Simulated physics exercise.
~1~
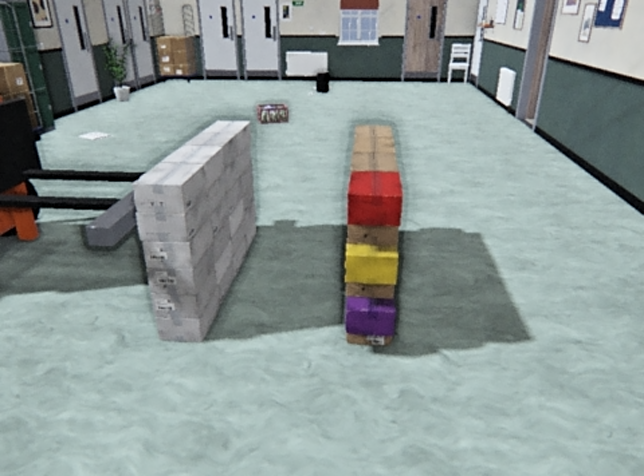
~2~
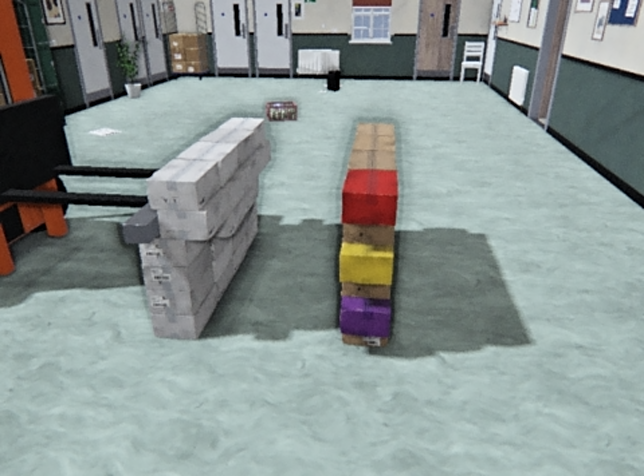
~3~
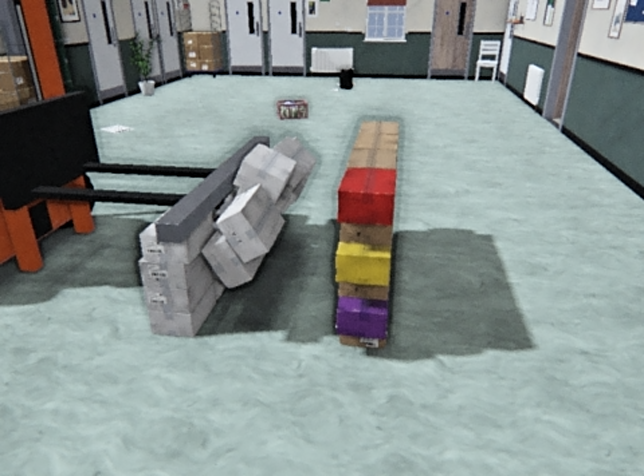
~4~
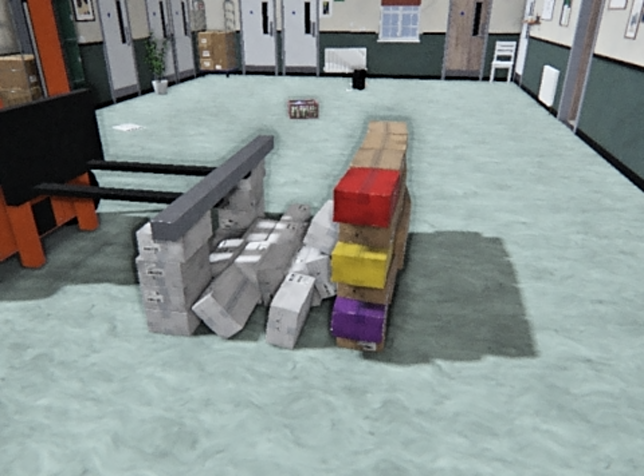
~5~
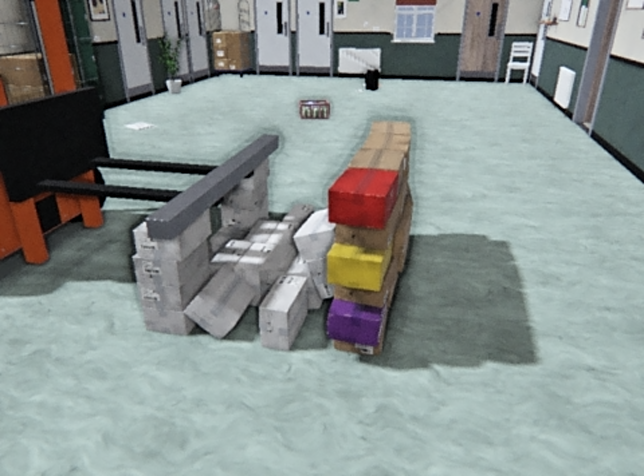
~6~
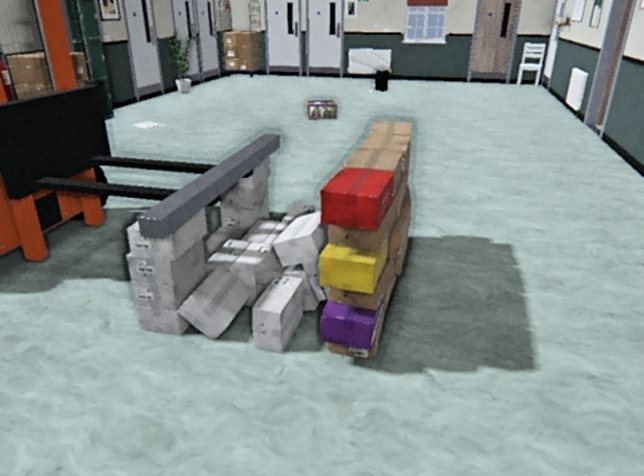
We see a lift truck push a beam rightward into a pale wall of parcels, toppling much of it against a parallel brown wall, which shifts slightly but stays standing with its red, yellow and purple parcels still in place as the truck stops.
